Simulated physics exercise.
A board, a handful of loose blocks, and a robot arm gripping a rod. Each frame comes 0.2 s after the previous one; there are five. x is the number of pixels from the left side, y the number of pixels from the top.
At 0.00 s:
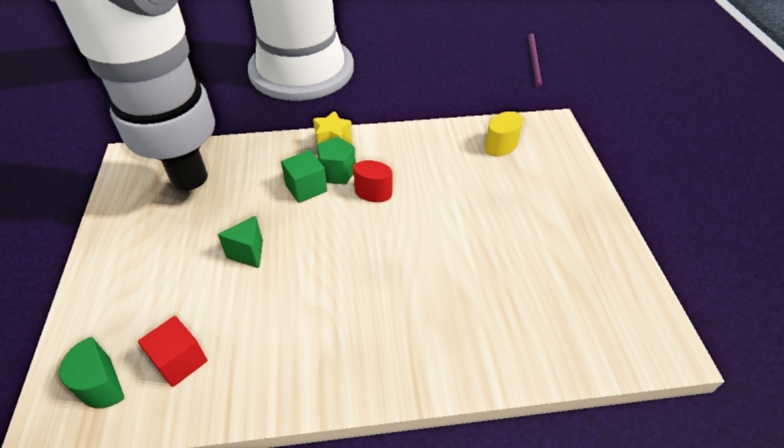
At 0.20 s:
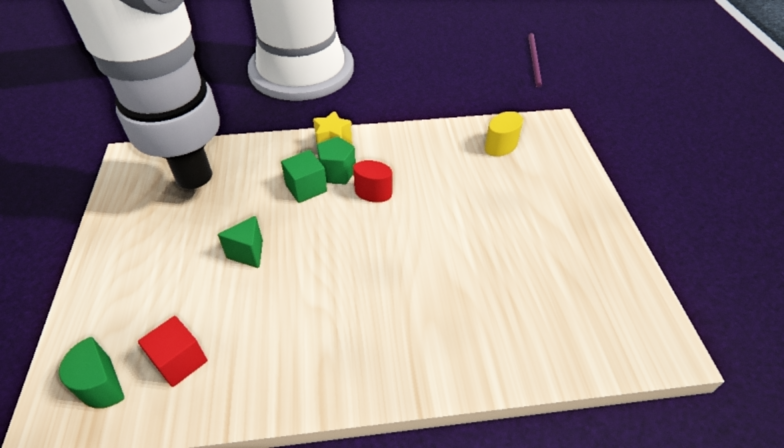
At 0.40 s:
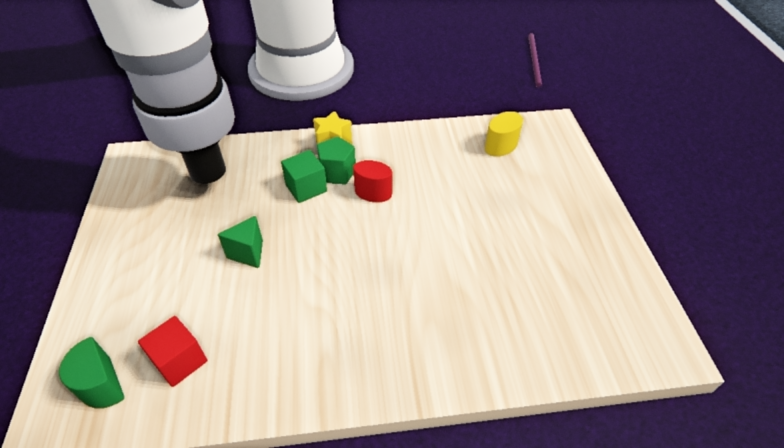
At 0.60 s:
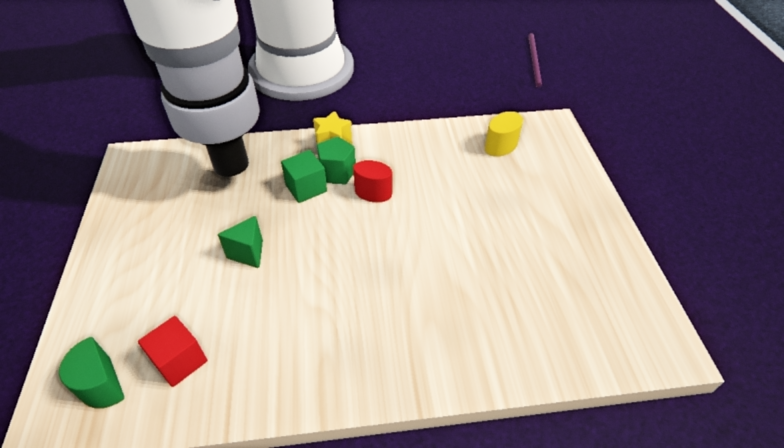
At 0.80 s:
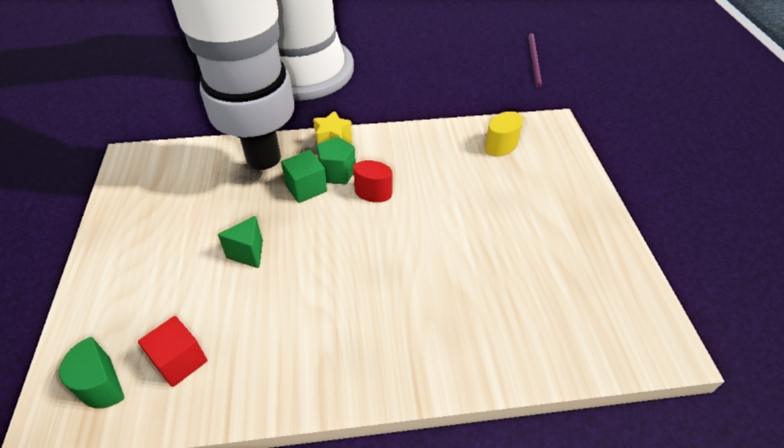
A pale wooden board lies on a dark purple surface, seen from above at an angle by a still camera. Green, red and yellow blocks sit scattered across it, with a yellow star, two green blocks and a red one clustered near the top edge. The robot arm slides its black rod rightward and slightly upward toward the cluster, and no block moves.
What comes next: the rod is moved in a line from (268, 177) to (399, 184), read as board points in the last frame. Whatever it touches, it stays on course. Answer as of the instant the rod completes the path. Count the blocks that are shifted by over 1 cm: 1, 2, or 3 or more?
Three or more shift.
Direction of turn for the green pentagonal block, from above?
From above, counter-clockwise.
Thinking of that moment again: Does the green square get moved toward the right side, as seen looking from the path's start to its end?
Yes, that is what happens.
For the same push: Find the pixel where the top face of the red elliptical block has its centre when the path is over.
The spot you're after is about (419, 182) in the image.
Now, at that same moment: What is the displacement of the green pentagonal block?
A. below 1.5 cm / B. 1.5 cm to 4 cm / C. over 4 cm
C: Over 4 cm.
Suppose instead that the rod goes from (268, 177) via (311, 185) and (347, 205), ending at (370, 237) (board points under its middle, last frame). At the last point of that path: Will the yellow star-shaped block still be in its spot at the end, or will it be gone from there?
That block is not shifted.
The first path, step by step. One third of the way, rod at (309, 161); green square at (327, 174); green pentagonal block at (345, 148), turned 25° anticlockwise.
Two thirds of the way, rod at (354, 164); green square at (342, 182), turned 30° clockwise; green pentagonal block at (386, 143), turned 55° anticlockwise; red elliptical block at (385, 172).
At the end, rod at (400, 166); green square at (342, 182), turned 30° clockwise; yellow star-shaped block not moved; green pentagonal block at (410, 138), turned 125° anticlockwise; red elliptical block at (419, 182), turned 60° clockwise.
